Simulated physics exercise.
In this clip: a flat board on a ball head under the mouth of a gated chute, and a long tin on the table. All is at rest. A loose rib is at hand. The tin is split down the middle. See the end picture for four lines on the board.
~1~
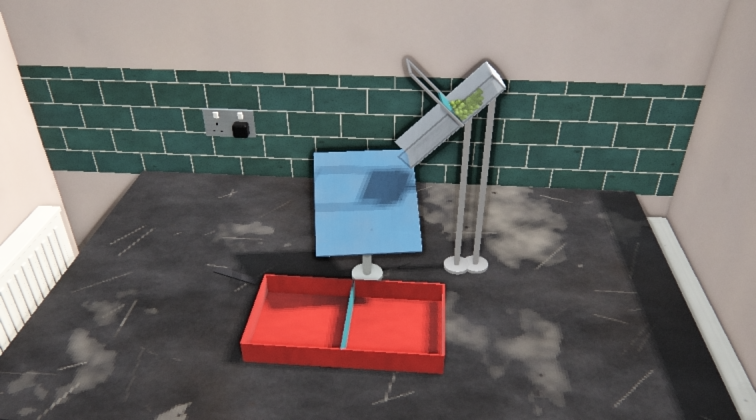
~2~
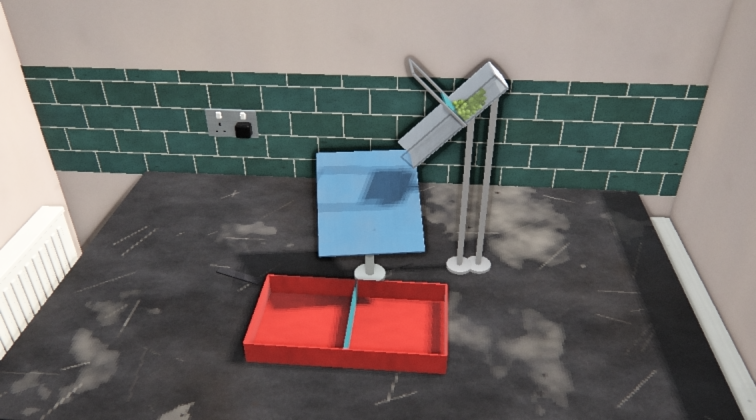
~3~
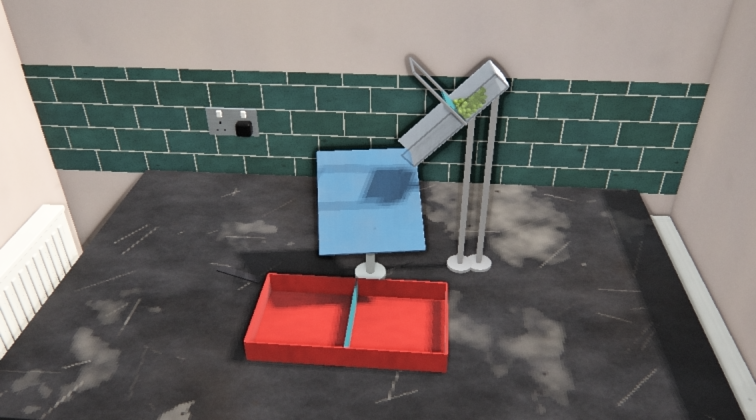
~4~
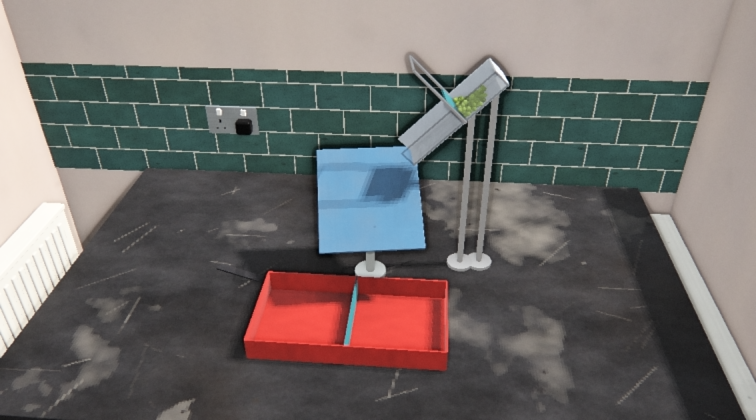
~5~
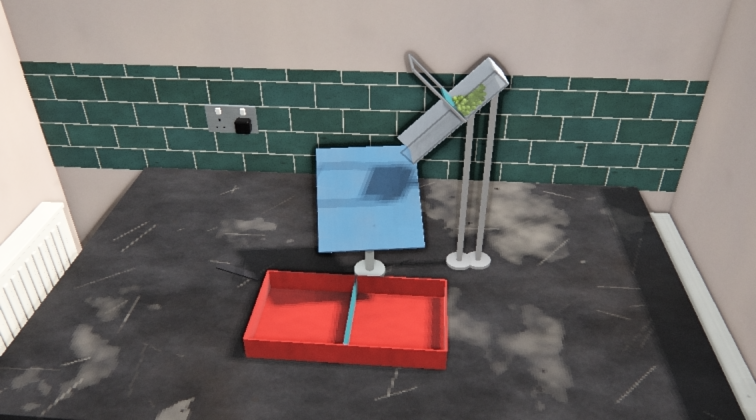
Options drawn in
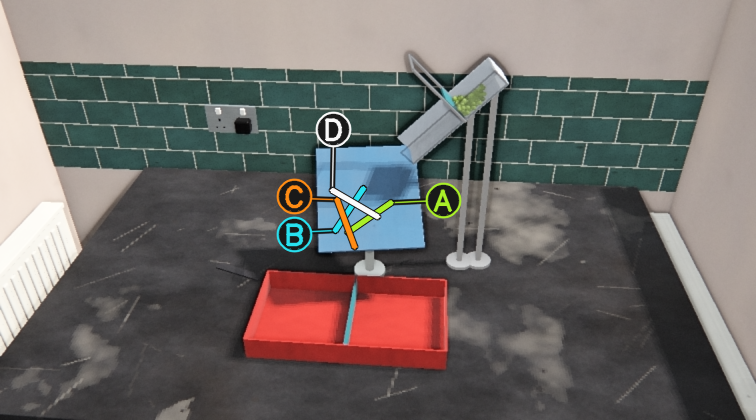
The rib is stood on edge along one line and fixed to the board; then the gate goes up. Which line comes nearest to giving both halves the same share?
B is best.
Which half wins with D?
The right half.
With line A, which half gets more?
More lands on the left.
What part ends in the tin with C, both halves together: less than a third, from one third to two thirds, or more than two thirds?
Line C gives more than two thirds.
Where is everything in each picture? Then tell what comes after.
Load behind the gate (465, 107), dried peas; lip of the chute (409, 161), sloping fairly steeply, in the first frame.
Middle of the board (369, 200), tilted fairly steeply; middle of its low edge (372, 254); of its high edge (366, 151), in the second frame.
Front corners of the tin (244, 342) and (447, 354); front end of its middle wall (345, 348); gate still shut (446, 100), in the third frame.
Middle of the load (468, 104); lip (413, 158), in the fourth frame.
Middle of the load (468, 103); lip (412, 157), in the fifth frame.
On the marked copy, line A from (391, 202) to (347, 232); line B from (363, 188) to (335, 230); line C from (337, 199) to (354, 246); line D from (332, 190) to (377, 216).
Choosing A, of what is caught, almost all in the left half, about a tenth in the right.
Choosing B, of what is caught, roughly two thirds in the left half, roughly a third in the right.
Choosing C, of what is caught, just a few in the left half, almost all in the right.
Choosing D, of what is caught, about a tenth in the left half, the larger part in the right.
